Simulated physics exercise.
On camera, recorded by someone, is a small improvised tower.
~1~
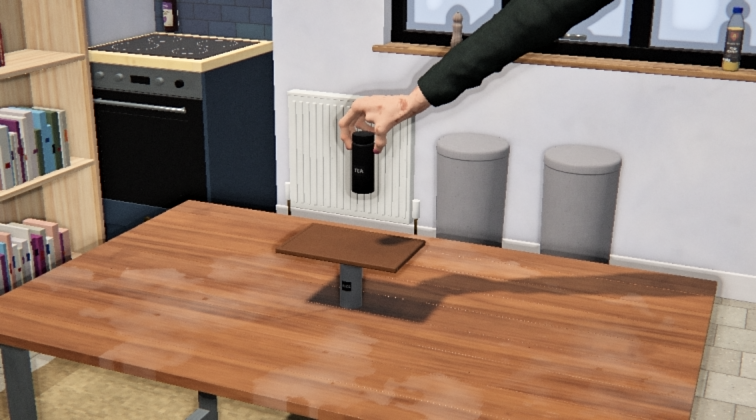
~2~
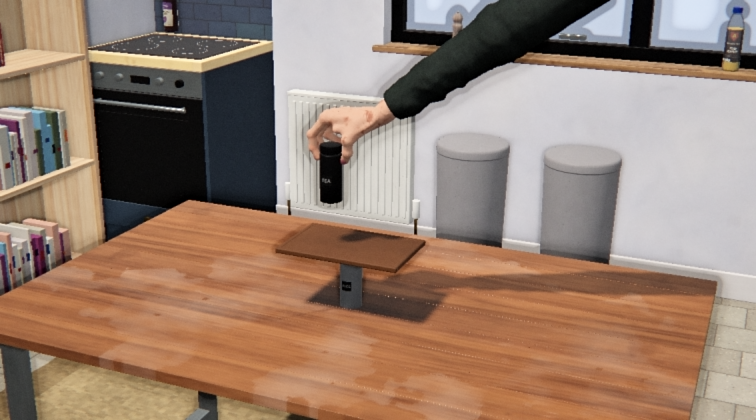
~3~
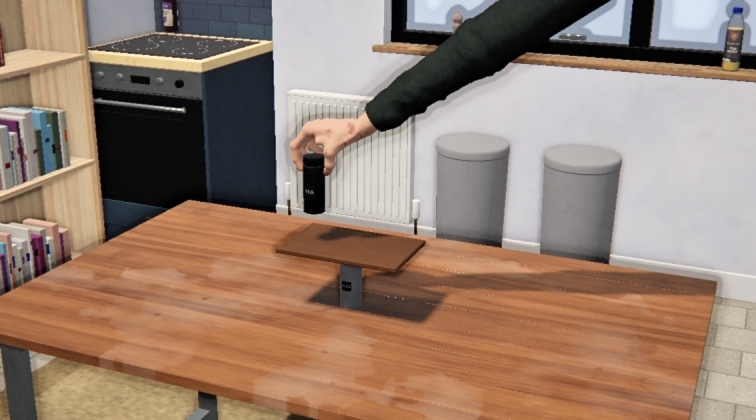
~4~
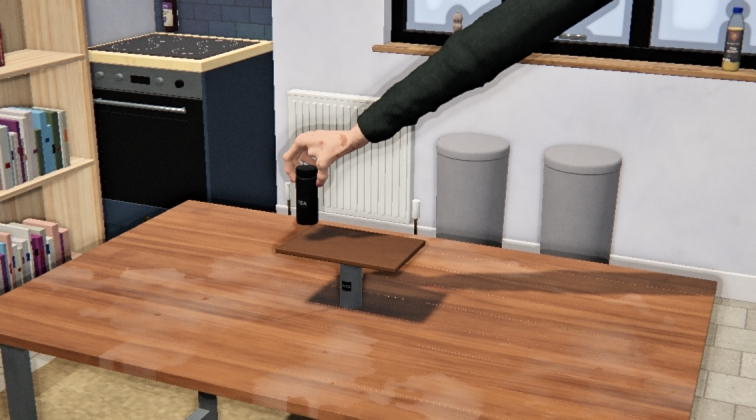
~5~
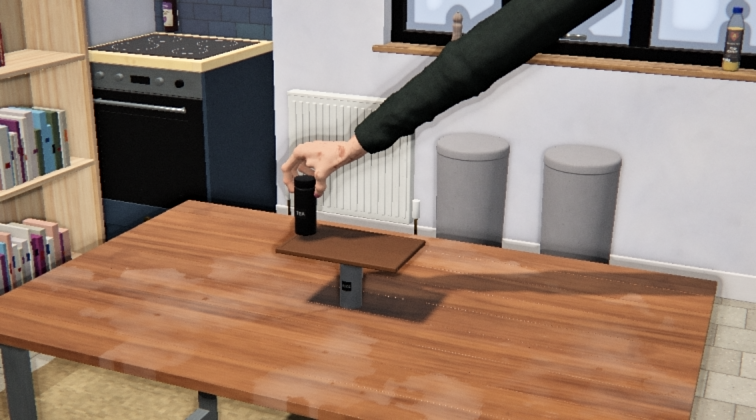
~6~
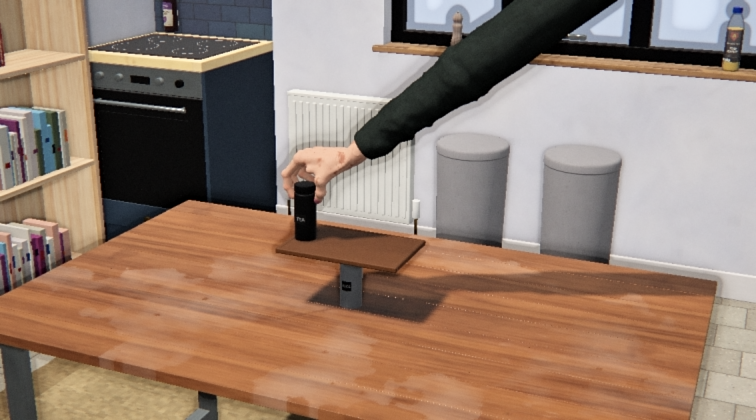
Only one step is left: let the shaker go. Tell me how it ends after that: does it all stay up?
No.
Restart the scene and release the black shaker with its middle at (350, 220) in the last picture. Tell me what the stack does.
Stands.
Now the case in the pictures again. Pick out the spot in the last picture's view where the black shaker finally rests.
End position: Approximately (272, 284).
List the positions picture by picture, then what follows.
Coming down; black shaker (363, 162); brown lid (351, 246), in the first picture.
Coming down; black shaker (331, 173); brown lid (351, 246), in the second picture.
Coming down; black shaker (314, 184); brown lid (351, 246), in the third picture.
Coming down; black shaker (307, 195); brown lid (351, 246), in the fourth picture.
Coming down; black shaker (305, 205); brown lid (351, 246), in the fifth picture.
In place under the hand; black shaker (305, 211); brown lid (351, 246), in the sixth picture.
Then, 0.40 s after the last picture, black shaker now fallen; brown lid tipped 43° from how it was.
Then, 0.70 s after the last picture, brown lid tipped 58° from how it was; grey shaker tipped 6° from how it was.
Then, 0.90 s after the last picture, brown lid now fallen; grey shaker tipped 69° from how it was.
By the end, fallen, brown lid, black shaker and grey shaker. Seen from the same camera at the end, black shaker near (272, 284). The stack loses its balance.
